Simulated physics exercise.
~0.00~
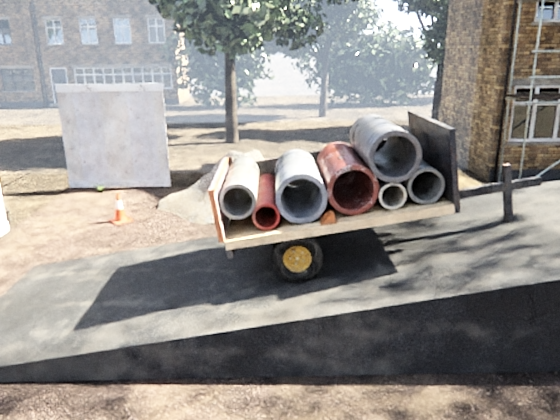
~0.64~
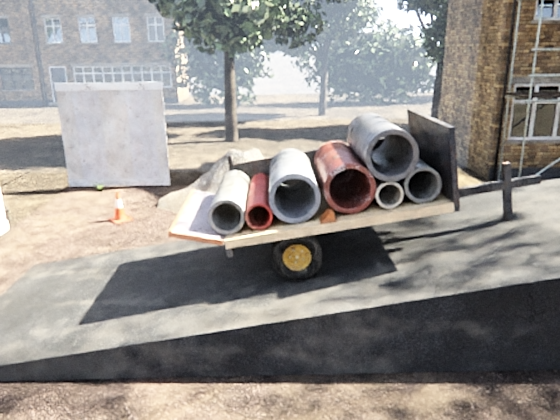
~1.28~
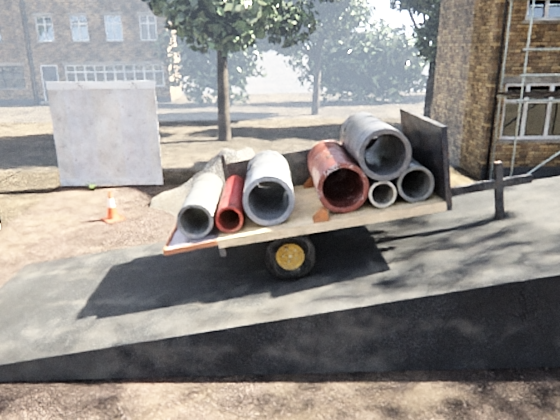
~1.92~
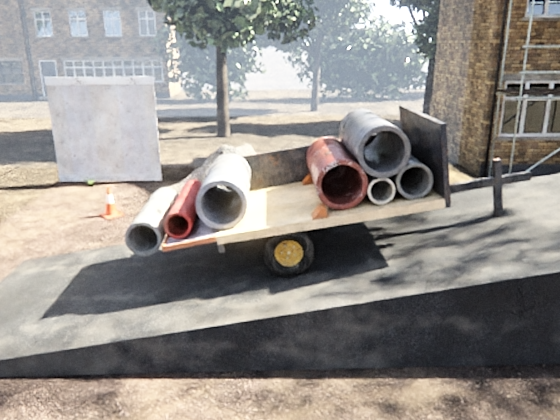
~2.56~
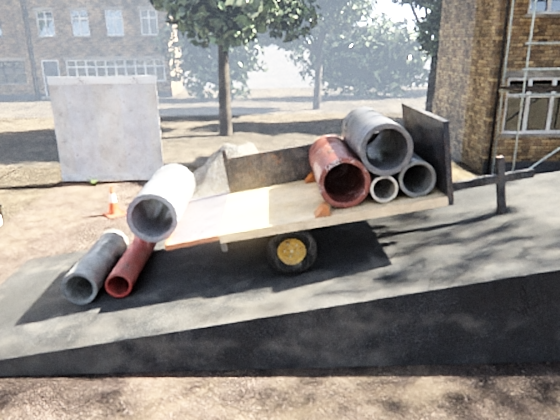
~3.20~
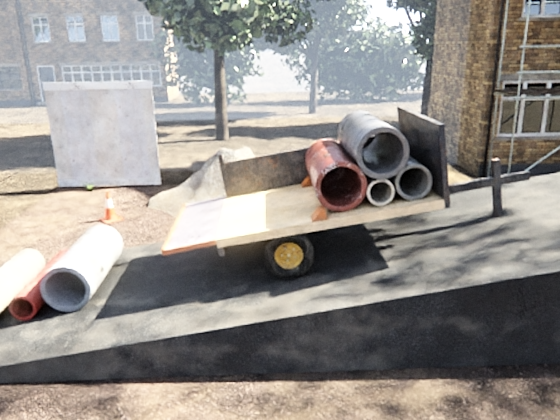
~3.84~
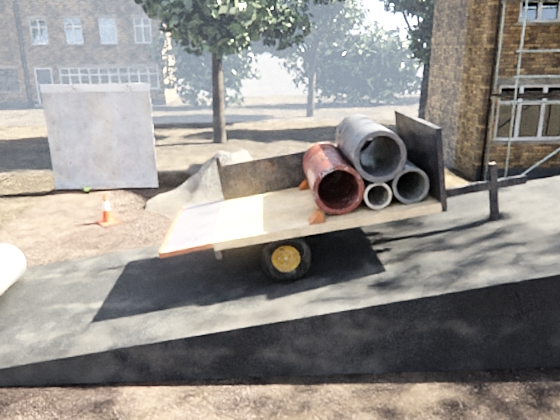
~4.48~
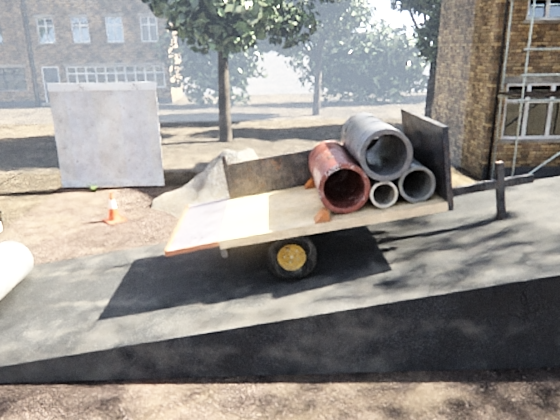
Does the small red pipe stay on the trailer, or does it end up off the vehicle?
It ends up off the vehicle. It rolls over the lowered gate, drops onto the slope and rolls away to the left.
A flat trailer loaded with thick concrete pipes stands on a grey slope, seen from the side, with its tail to the left and brick buildings and trees behind. The tailgate swings down, and a grey pipe, a small red one and a larger grey one roll left across the bed. The first grey pipe and the red one drop off the lowered gate onto the slope, and the larger grey one follows. All three roll away downhill to the left. Four pipes, including a big rust-coloured one, stay on the bed behind an orange chock.
